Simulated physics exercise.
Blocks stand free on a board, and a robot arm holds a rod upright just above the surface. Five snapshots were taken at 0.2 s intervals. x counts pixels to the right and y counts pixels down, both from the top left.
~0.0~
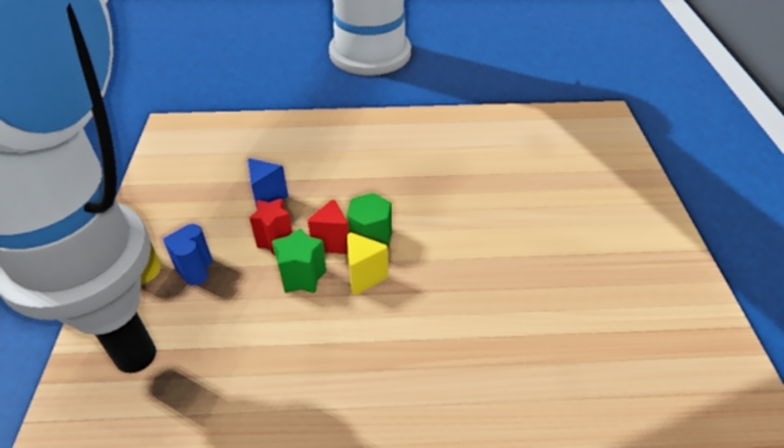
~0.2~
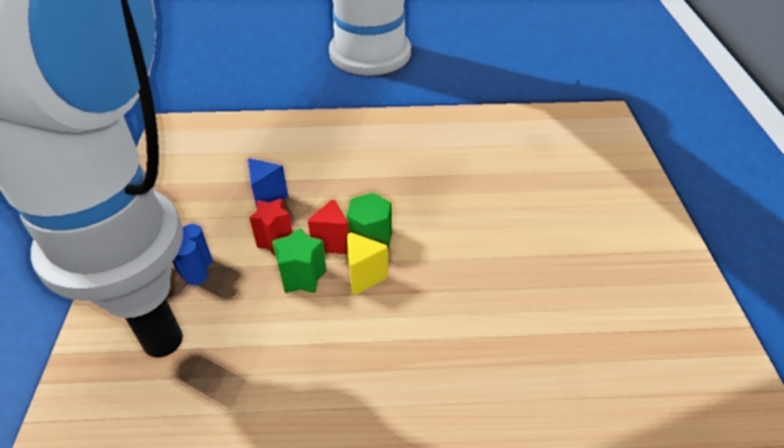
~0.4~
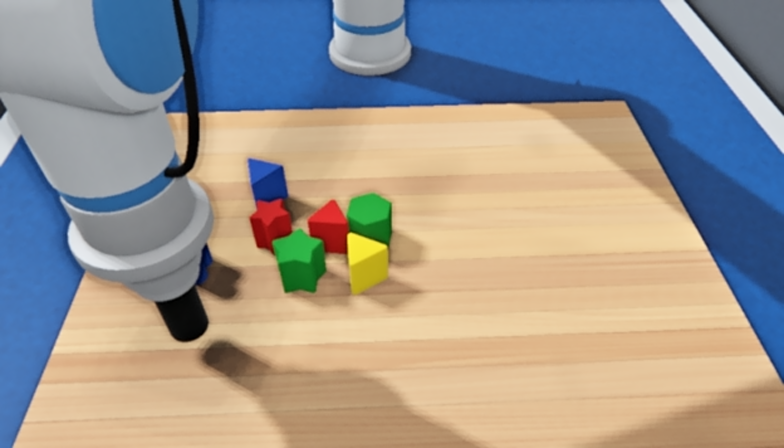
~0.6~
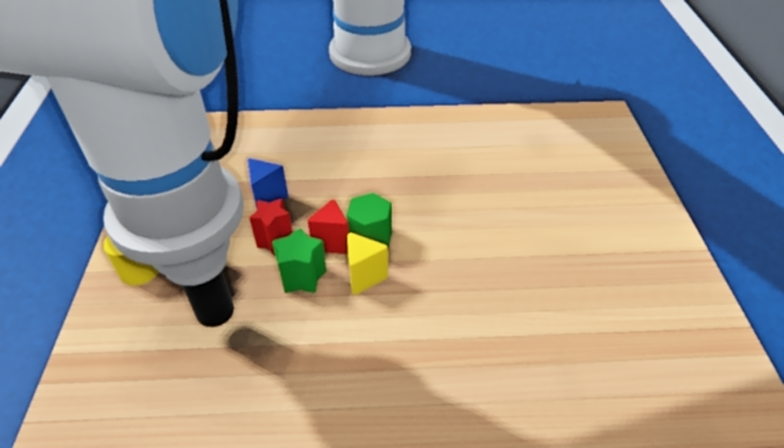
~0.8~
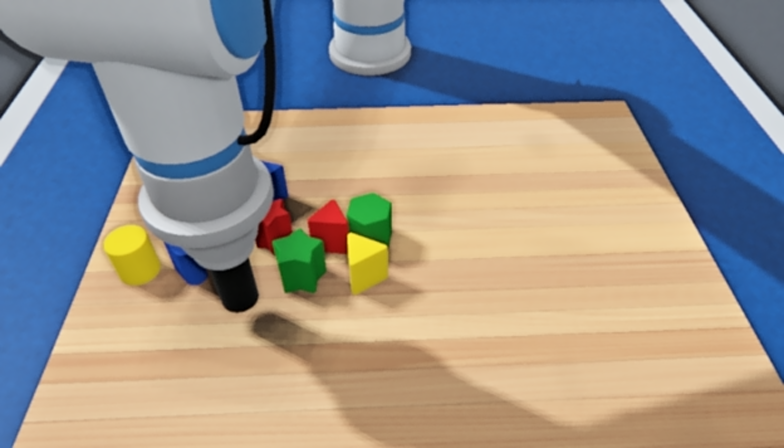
The video shows a robot arm holding a black rod over a wooden board scattered with red, green, blue and yellow blocks; the arm moves steadily right and slightly away from the viewer, while the blocks stay still.
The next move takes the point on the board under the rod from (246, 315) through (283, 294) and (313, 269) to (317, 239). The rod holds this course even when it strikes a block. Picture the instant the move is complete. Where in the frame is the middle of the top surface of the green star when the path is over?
The middle of its top is at (343, 195).
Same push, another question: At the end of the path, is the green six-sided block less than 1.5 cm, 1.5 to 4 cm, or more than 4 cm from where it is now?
I reckon it covers between 1.5 and 4 cm.
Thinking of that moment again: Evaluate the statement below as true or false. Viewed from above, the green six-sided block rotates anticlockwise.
False
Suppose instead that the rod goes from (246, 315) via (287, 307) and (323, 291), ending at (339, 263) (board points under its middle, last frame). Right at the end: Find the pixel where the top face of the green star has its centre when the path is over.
Roughly at (304, 222).
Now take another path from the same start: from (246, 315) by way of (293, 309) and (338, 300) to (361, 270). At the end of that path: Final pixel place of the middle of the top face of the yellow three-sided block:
Its top face will be centred at roughly (391, 228).
What follows on the original path. One third of the way, rod (281, 276); green star (308, 237), turned 15° anticlockwise.
Two thirds of the way, rod (310, 251); green star (335, 219), turned 30° anticlockwise; red three-sided block (334, 195); yellow three-sided block (365, 245), turned 20° clockwise; green six-sided block (374, 202), turned 25° clockwise.
At the end, rod (315, 222); green star (343, 195), turned 15° anticlockwise; red three-sided block (347, 173); yellow three-sided block (365, 245), turned 20° clockwise; green six-sided block (383, 194), turned 60° clockwise.
